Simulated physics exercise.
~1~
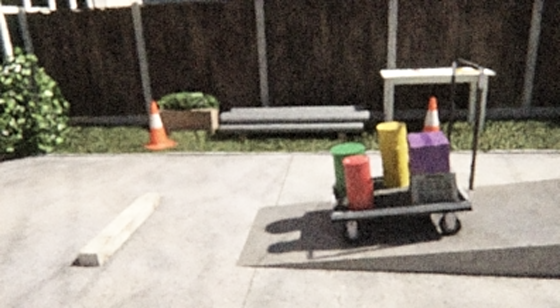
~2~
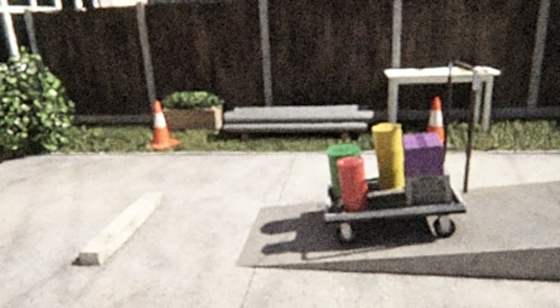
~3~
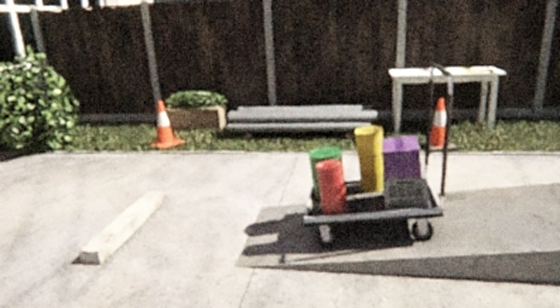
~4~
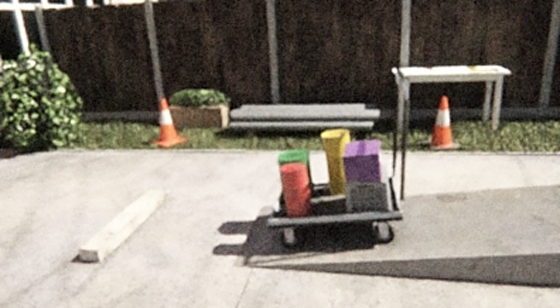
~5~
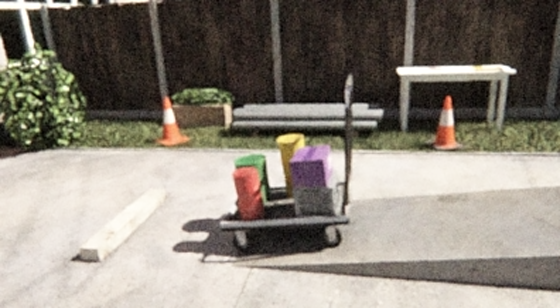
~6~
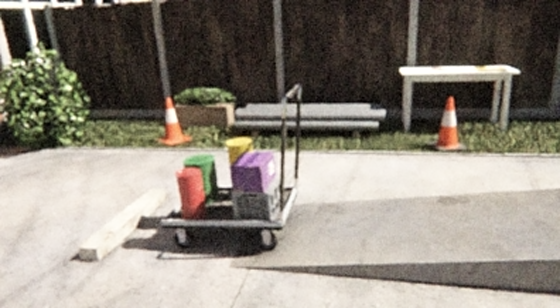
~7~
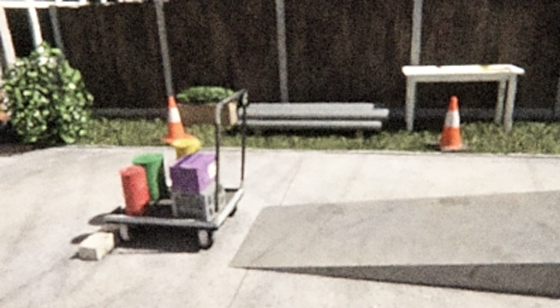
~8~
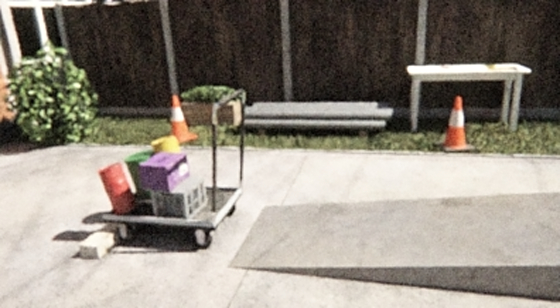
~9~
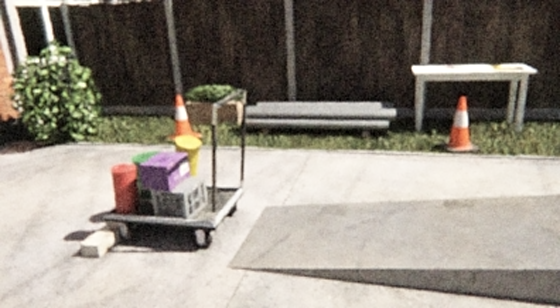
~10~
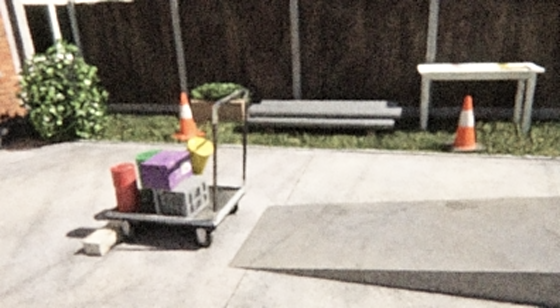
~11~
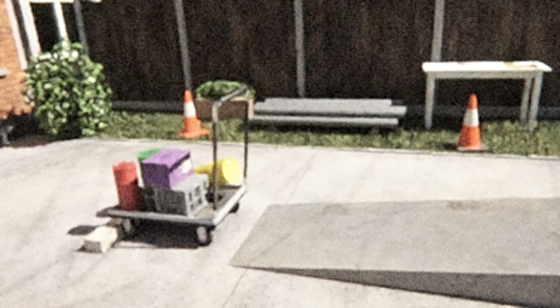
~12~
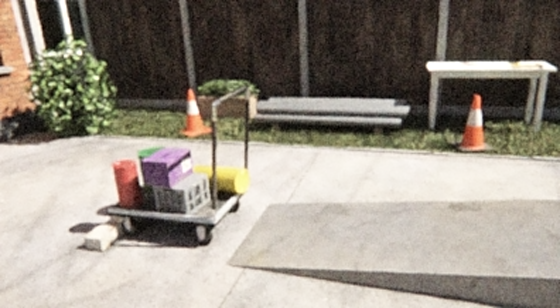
A flat trolley carrying colourful containers rolls left down a ramp, stops abruptly at a kerb, and the yellow canister topples over.
